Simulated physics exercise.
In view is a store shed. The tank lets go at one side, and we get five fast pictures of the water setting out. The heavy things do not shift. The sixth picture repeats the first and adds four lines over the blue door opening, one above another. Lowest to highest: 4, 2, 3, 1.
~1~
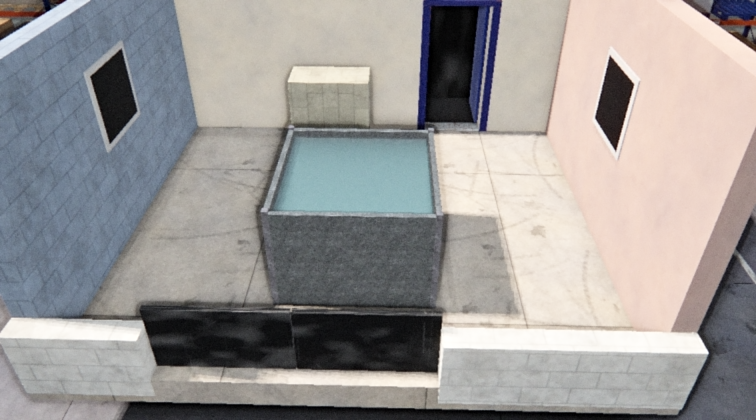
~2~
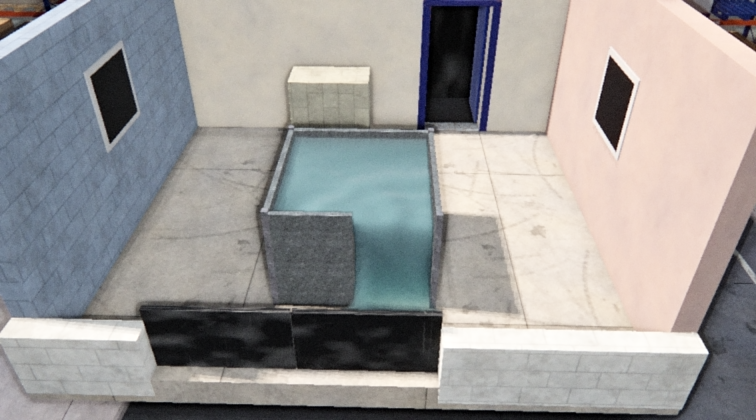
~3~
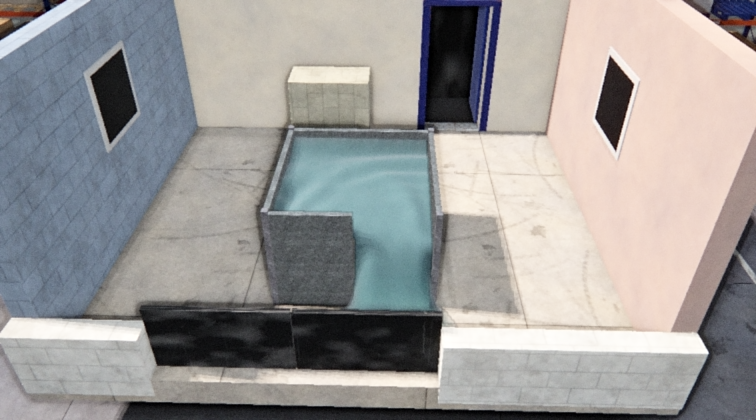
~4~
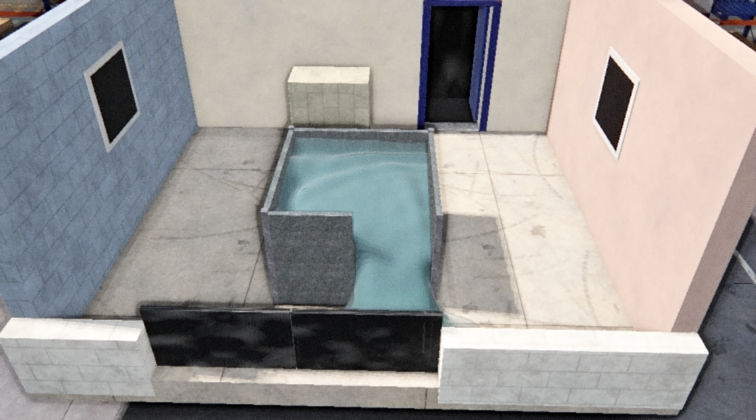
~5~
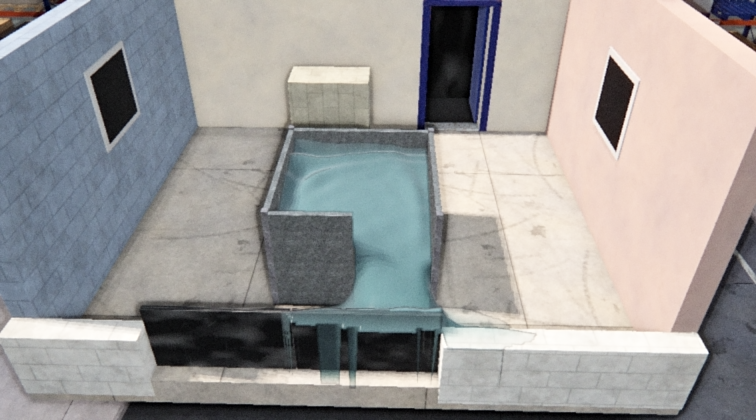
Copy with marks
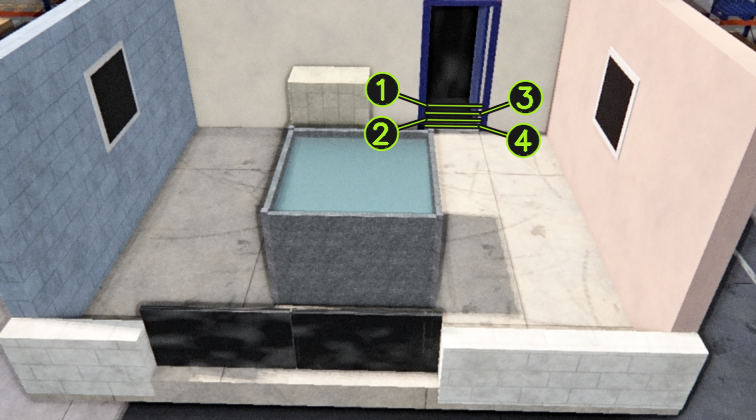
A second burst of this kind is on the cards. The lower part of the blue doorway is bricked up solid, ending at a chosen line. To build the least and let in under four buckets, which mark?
Use line 2.
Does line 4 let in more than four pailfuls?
Yes.
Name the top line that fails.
That is line 4.
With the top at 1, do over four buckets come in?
No, that is safe.
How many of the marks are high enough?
Three of the four.
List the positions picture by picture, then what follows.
Water in the tank at rest, its middle at (357, 174); foot of the blue doorway at (452, 130); shut gate at (293, 320), in the first picture.
Water covers 1 % of the ground, its front hidden from here, in the second picture.
Water covers 3 % of the ground, its front hidden from here, in the third picture.
Water covers 5 % of the ground, its front hidden from here, in the fourth picture.
Water covers 8 % of the ground, its front hidden from here, in the fifth picture.
On the marked copy, 1 at (454, 105); 2 at (452, 120); 3 at (453, 113); 4 at (452, 126); from the bottom up 4, 2, 3, 1.
With 1, nothing gets over.
With 2, a splash gets over, under a bucket.
With 3, nothing gets over.
With 4, some 20 bucketfuls get in.
